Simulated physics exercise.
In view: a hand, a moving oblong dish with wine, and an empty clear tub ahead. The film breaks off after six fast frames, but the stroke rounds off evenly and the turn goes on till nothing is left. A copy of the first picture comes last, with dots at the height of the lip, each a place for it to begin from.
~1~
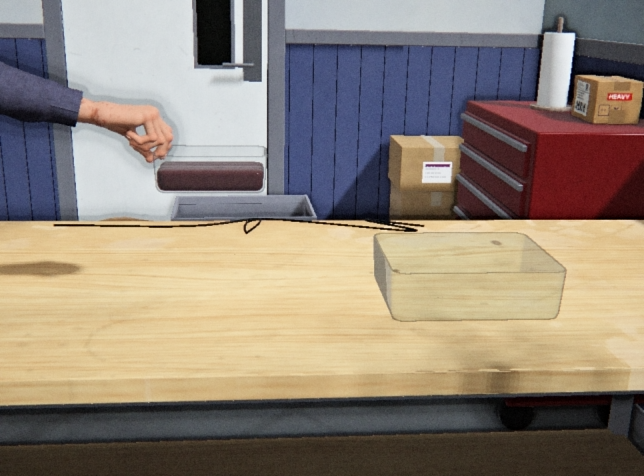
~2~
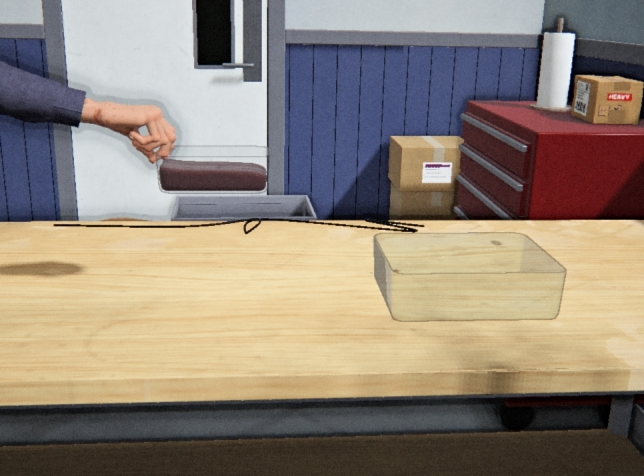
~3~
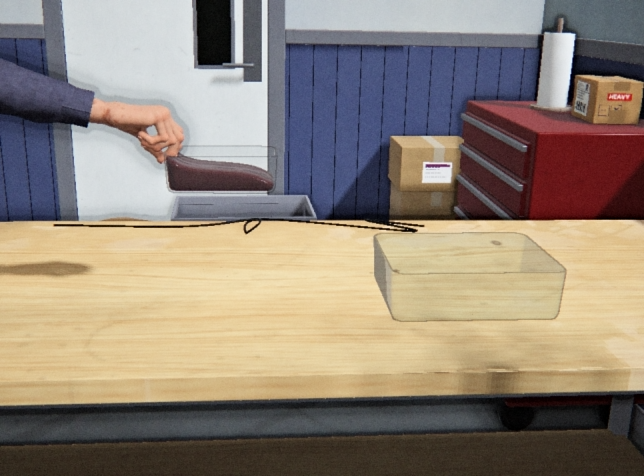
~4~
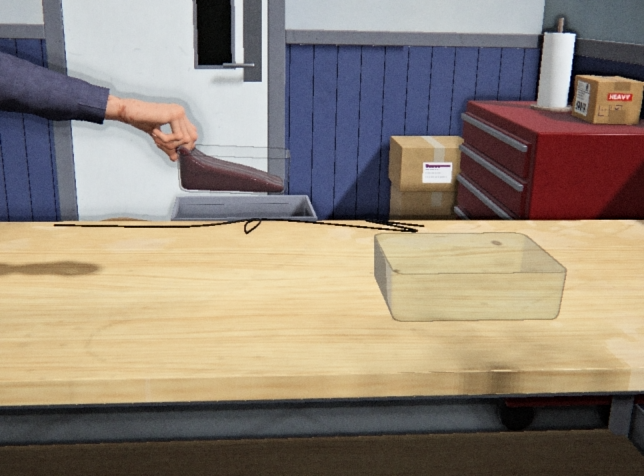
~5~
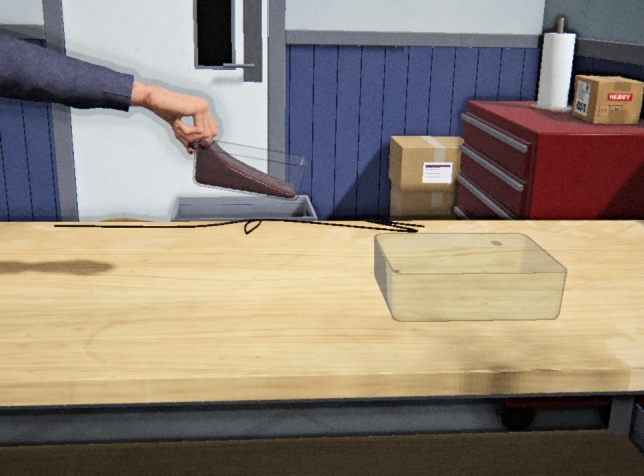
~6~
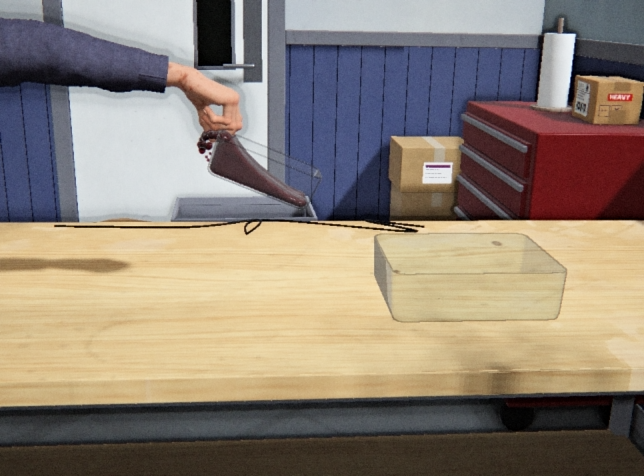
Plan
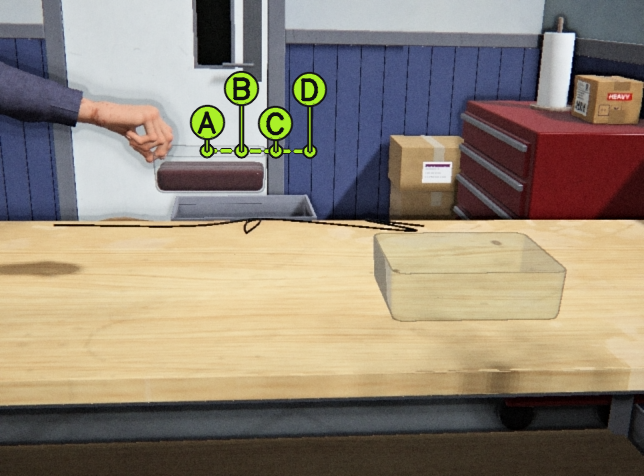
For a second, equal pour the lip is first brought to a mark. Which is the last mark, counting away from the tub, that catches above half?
Go for D.
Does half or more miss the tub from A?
Yes, that goes wrong.
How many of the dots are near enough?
One of the four.
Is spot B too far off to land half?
Yes, that goes wrong.
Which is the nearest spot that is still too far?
C it is.
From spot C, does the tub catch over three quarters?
No, it does not.
In lime, A at (207, 150); B at (241, 150); C at (275, 151); D at (309, 151).
If A is chosen, about 0 % lands in the tub, 100 % falls short.
If B is chosen, about 1 % lands in the tub, 99 % falls short.
If C is chosen, about 22 % lands in the tub, 75 % falls short.
If D is chosen, about 66 % lands in the tub, 22 % falls short and 12 % goes beside or beyond.
